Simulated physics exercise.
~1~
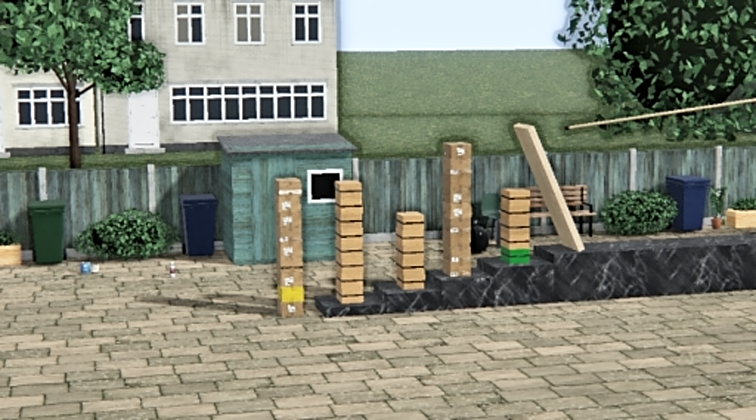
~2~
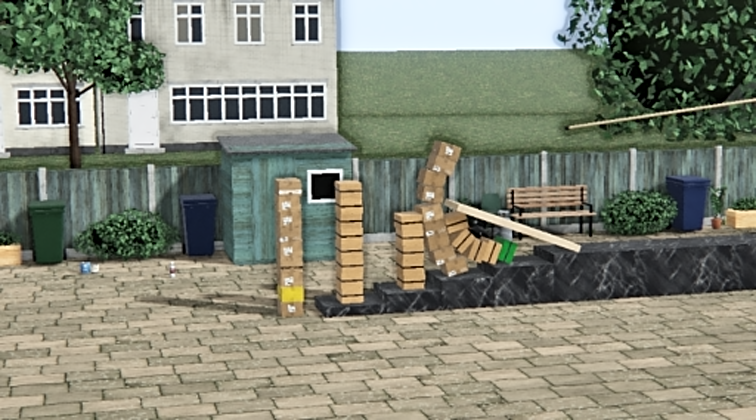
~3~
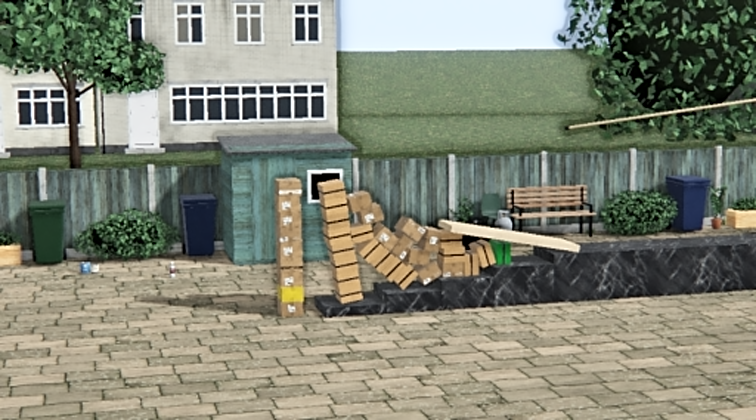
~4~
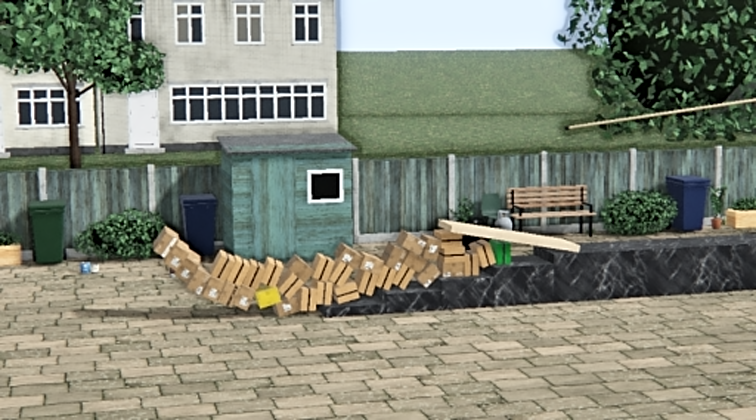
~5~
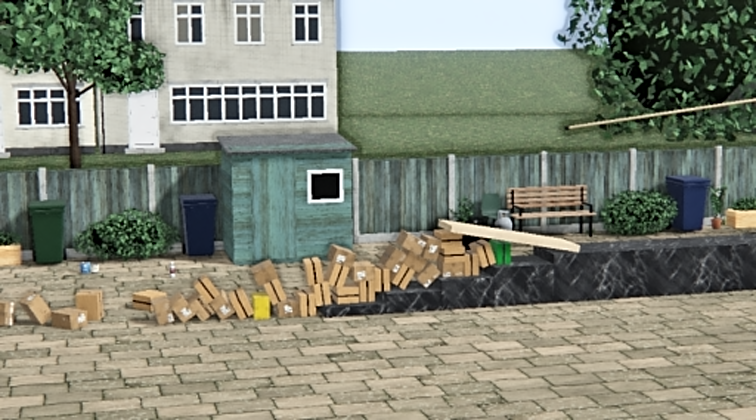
In a paved yard, a leaning board falls left and topples stacked cartons into a sprawling line.
